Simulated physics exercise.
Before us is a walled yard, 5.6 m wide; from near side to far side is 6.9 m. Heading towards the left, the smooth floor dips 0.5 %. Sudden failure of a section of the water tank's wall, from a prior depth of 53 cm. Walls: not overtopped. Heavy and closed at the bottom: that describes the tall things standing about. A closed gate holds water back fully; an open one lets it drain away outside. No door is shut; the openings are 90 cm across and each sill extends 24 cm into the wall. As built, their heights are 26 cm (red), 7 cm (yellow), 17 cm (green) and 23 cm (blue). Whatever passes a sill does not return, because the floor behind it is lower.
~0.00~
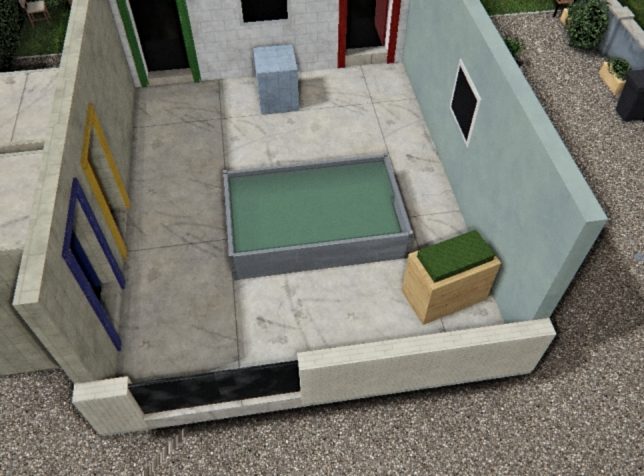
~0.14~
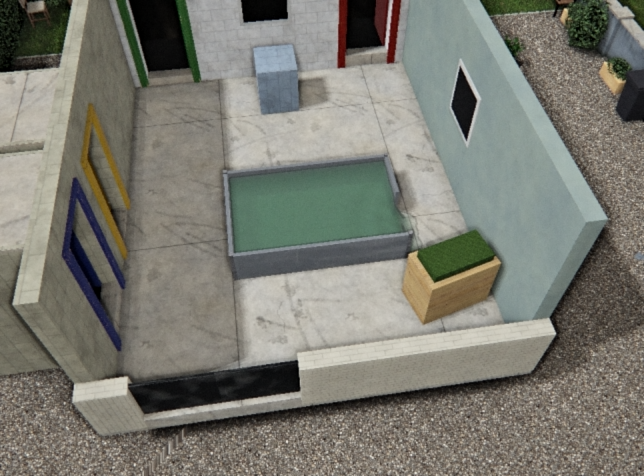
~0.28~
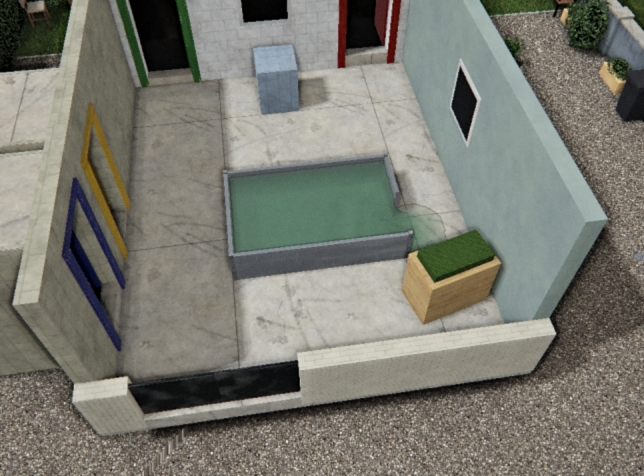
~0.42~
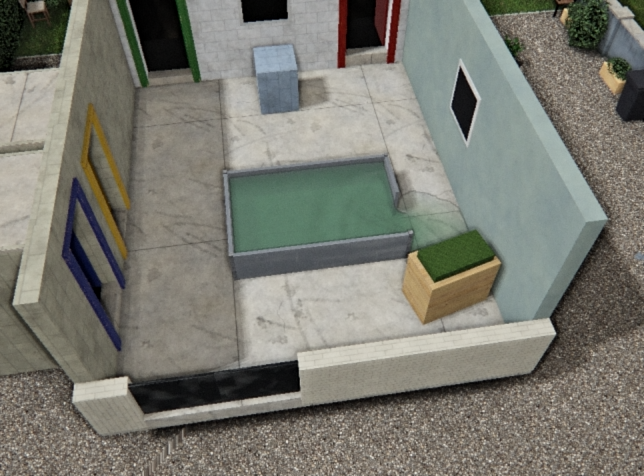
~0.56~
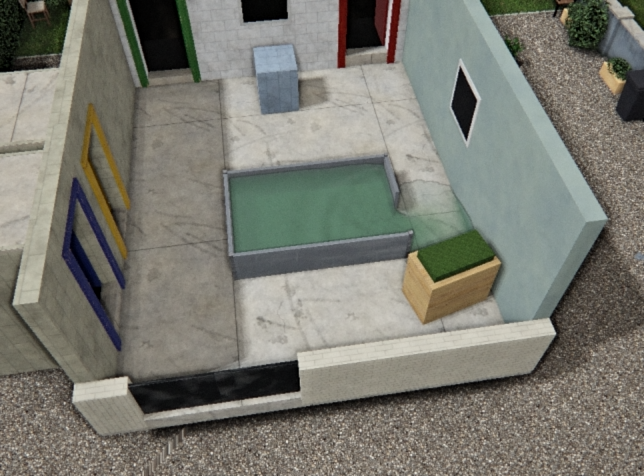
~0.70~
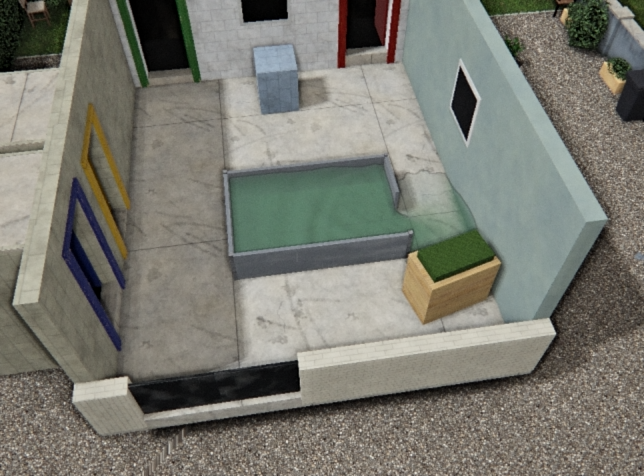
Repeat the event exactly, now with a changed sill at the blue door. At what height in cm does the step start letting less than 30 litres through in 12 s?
At about 7 cm.
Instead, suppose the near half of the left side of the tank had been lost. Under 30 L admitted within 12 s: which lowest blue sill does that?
With that break, close to 21 cm.
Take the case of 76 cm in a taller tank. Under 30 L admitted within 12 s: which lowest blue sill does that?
About 13.0 cm.
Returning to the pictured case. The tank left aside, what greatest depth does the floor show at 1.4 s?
Roughly 40 cm.
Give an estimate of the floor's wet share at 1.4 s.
The wet part is about 10 per cent.
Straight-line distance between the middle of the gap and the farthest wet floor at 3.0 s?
Near 4.8 m, more or less.
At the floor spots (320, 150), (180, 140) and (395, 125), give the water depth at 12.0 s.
The depths come to about 4, 6 and 6 cm.
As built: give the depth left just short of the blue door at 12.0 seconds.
About 6.0 cm.
After 1.4 s water covers 10 % of the floor, deepest (40 cm) near (472, 241); it has not reached the blue door.
After 3.0 s water covers 40 % of the floor, deepest (33 cm) near (465, 251); it has not reached the blue door.
After 12.0 s water covers 100 % of the floor, deepest (10 cm) near (136, 88); 6 cm at the blue door, 0 litres in over its 23 cm sill.
At the blue door as built, the water arrived by 4.5 s and peaked near 12 cm at 5.0 s.
Run again over the same 12 s with other heights there, 42 litres in over 6.5 cm, 12 litres over 9 cm. The limit of 30 litres is kept from about 7 cm up.
